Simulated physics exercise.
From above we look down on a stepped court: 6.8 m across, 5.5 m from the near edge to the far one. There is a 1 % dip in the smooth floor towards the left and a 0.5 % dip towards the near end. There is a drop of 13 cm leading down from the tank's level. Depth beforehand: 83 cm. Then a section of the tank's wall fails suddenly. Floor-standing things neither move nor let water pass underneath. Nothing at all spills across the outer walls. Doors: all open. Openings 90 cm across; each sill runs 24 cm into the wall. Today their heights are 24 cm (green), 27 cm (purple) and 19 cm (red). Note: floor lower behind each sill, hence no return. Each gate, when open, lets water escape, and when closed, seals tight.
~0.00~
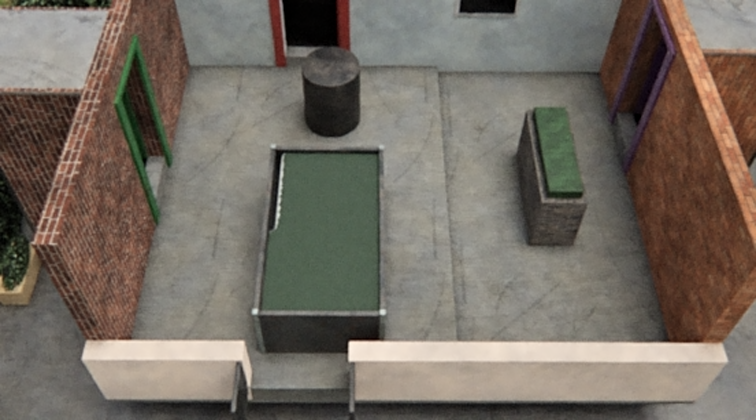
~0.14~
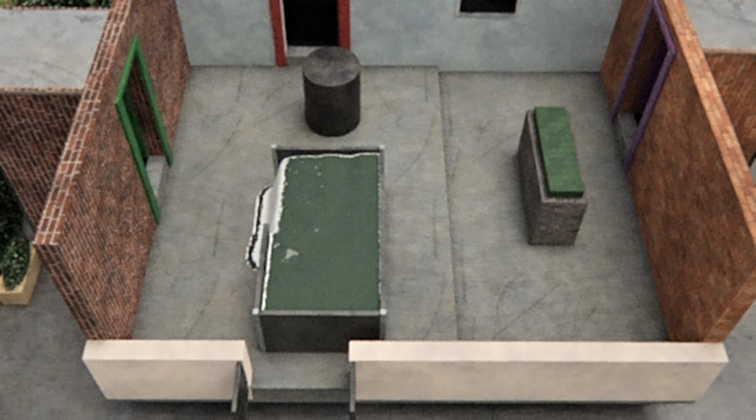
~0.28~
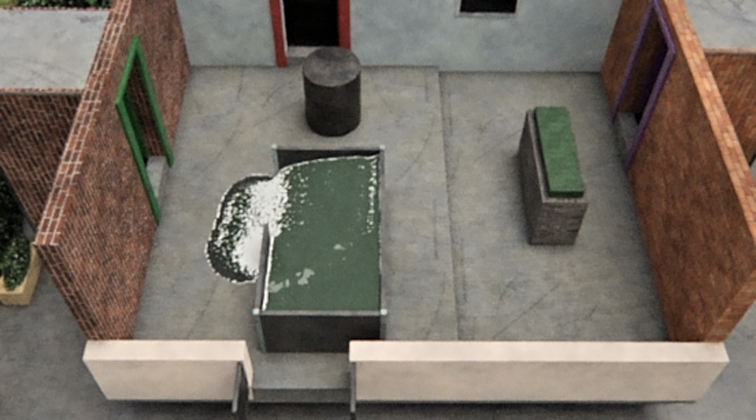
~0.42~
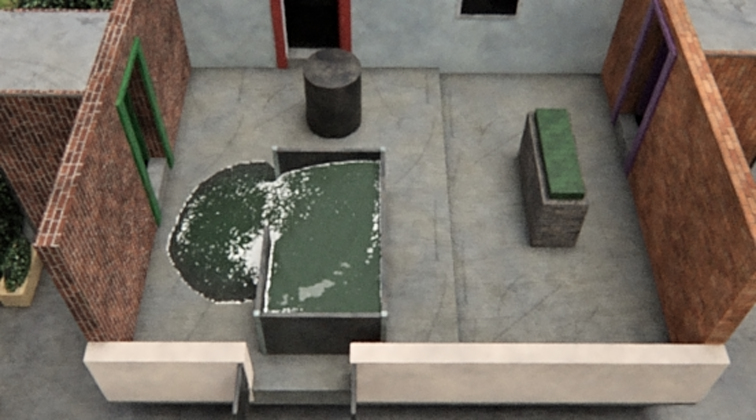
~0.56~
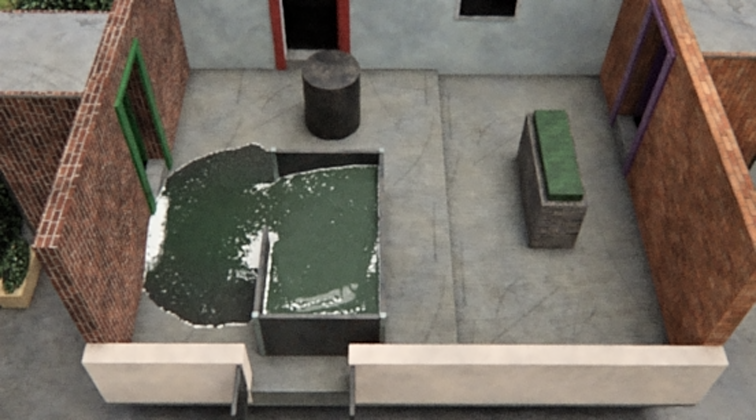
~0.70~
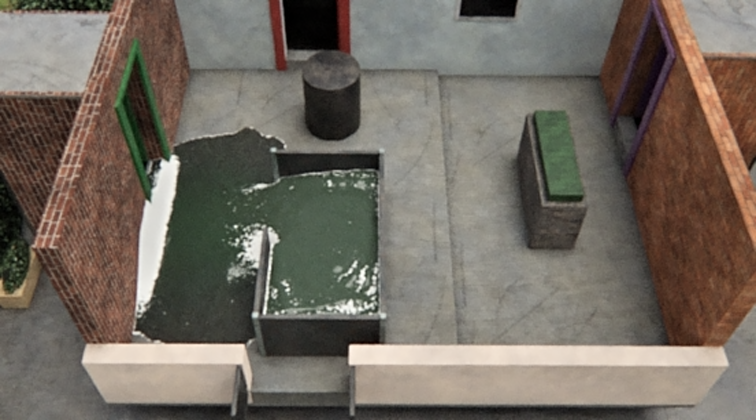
A large tank pours green water through its left side, flooding the floor to the brick wall.
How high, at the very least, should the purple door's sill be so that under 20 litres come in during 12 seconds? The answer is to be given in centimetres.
It should be at least 7.5 cm or so.
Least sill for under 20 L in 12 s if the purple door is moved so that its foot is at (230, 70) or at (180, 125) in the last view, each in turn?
32 and 16 cm.
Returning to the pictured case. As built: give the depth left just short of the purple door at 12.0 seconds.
Lab note: Depth approx. 5.5 cm.
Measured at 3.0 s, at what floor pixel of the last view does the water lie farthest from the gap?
Near pixel (452, 79).
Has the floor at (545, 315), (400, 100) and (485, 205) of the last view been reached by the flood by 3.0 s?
Taking the spots one by one: Untouched, swamped, untouched.
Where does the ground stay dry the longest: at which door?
Answer: The purple door.
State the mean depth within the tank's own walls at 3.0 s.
26 cm, roughly.
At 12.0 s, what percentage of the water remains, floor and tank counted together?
I'd say near 84 per cent is still there.
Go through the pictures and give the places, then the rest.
In the first picture, still water, 83 cm deep, in the tank at (324, 228); the purple door at (637, 98) is dry.
In the second picture, the front is at (252, 259), 0.3 m from the gap at (276, 215); 0.3 m2 of floor is wet, 83 cm left at the back.
In the third picture, water pours out at (277, 216) and has run 0.8 m, to (213, 256); about 12 cm deep outside, 79 cm at the back.
In the fourth picture, the front is at (175, 254), 1.4 m from the gap at (278, 219); 2.4 m2 of floor is wet, 72 cm left at the back.
In the fifth picture, water pours out at (276, 220) and has run 1.7 m, to (166, 184); about 8 cm deep outside, 71 cm at the back.
In the sixth picture, water pours out at (276, 221) and has run 1.9 m, to (174, 150); about 7 cm deep outside, 68 cm at the back; 5.2 m in a straight line remain to the purple door at (637, 102).
After 1.4 s water covers 20 % of the floor, deepest (50 cm) near (170, 230); it has not reached the purple door.
After 3.0 s water covers 40 % of the floor, deepest (37 cm) near (126, 373); it has not reached the purple door.
After 12.0 s water covers 90 % of the floor, deepest (12 cm) near (126, 373); 6 cm at the purple door, 0 litres in over its 27 cm sill.
At the purple door as built, the water arrived by 4.5 s and peaked near 12 cm at 5.8 s.
With a sill of 7 cm, 28 litres would have come in within the 12 s; with 9.5 cm, 6 litres. So under 20 litres takes about 7.5 cm.
